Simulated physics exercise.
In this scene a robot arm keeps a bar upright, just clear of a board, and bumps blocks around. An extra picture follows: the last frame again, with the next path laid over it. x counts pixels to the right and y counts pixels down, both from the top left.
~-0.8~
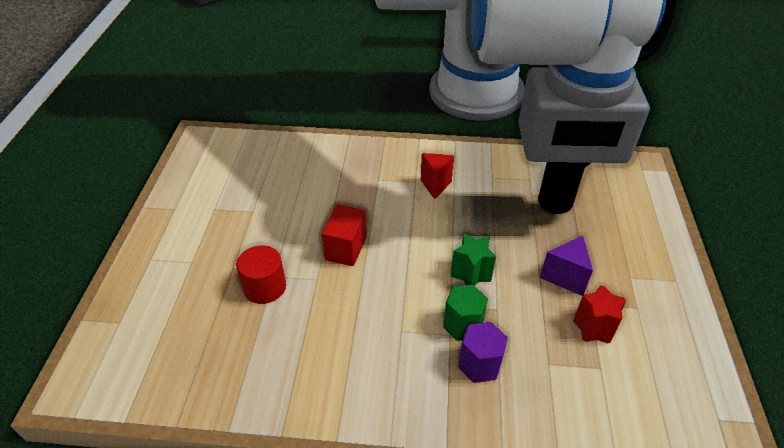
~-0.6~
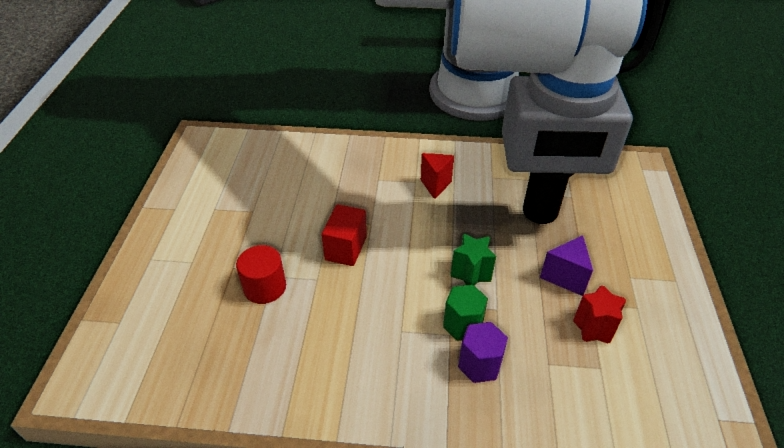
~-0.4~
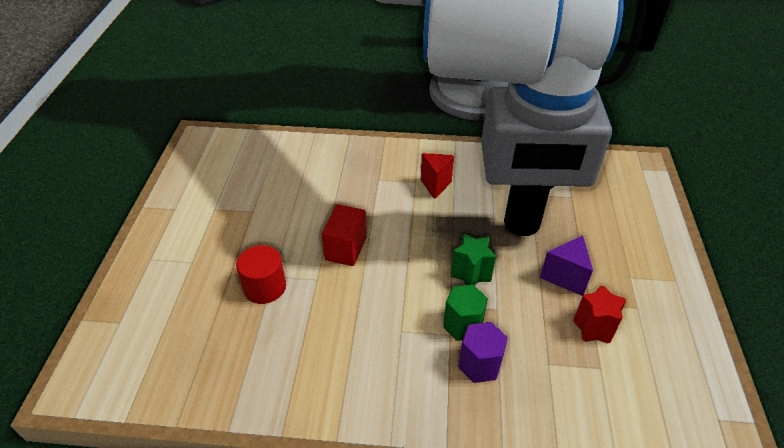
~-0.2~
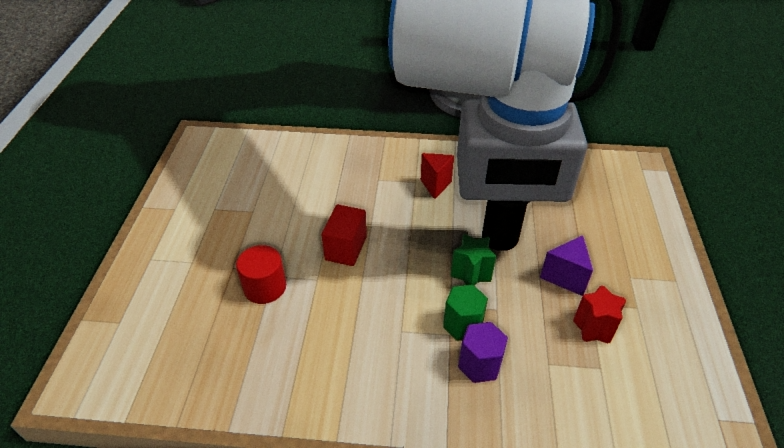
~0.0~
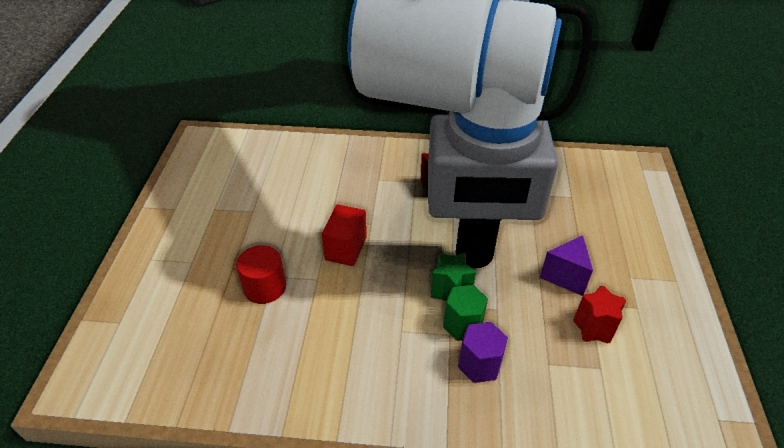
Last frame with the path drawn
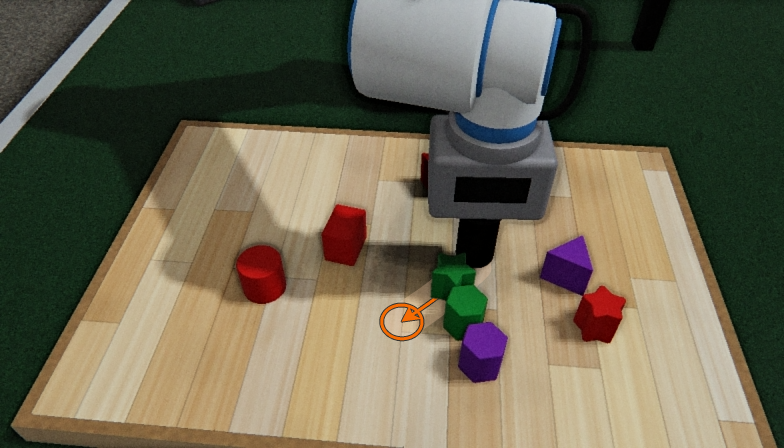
On a light wooden board set over a dark green surface, red, green and purple blocks sit scattered beneath a white and blue robot arm holding a black bar. The arm moves left and toward the viewer, nearing the green star-shaped block, then nudges it slightly left while the other blocks stay still.
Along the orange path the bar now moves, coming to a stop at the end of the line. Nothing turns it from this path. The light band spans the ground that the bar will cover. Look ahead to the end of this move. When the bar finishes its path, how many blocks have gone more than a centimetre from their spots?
One block shifts.
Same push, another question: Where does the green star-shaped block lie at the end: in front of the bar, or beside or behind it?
Before the bar.
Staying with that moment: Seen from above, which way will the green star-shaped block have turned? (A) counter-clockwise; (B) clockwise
The answer is A.
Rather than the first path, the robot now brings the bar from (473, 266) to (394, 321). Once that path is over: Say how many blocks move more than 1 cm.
The count will be 1.
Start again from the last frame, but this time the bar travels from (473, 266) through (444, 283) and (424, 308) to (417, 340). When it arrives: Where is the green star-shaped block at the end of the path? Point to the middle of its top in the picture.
The centre of its top face lies at (404, 345).
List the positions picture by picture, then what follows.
The first frame shows lower end of the bar (555, 203), tops of blocks, green star-shaped block (475, 248), green six-sided block (467, 299).
The second frame shows bar (540, 213), blocks as before.
The third frame shows bar (522, 225), blocks as before.
The fourth frame shows bar (500, 239), blocks as before.
The fifth frame shows bar (474, 255), green star-shaped block (454, 266), green six-sided block (467, 299).
The drawn path runs from (473, 266) by way of (441, 294) to (402, 322).
The first path, step by step. One third of the way, bar (453, 275); green star-shaped block (431, 285), turned 15° anticlockwise.
Two thirds of the way, bar (429, 293); green star-shaped block (408, 302), turned 35° anticlockwise.
At the end, bar (402, 311); green star-shaped block (380, 321), turned 35° anticlockwise; green six-sided block not moved.
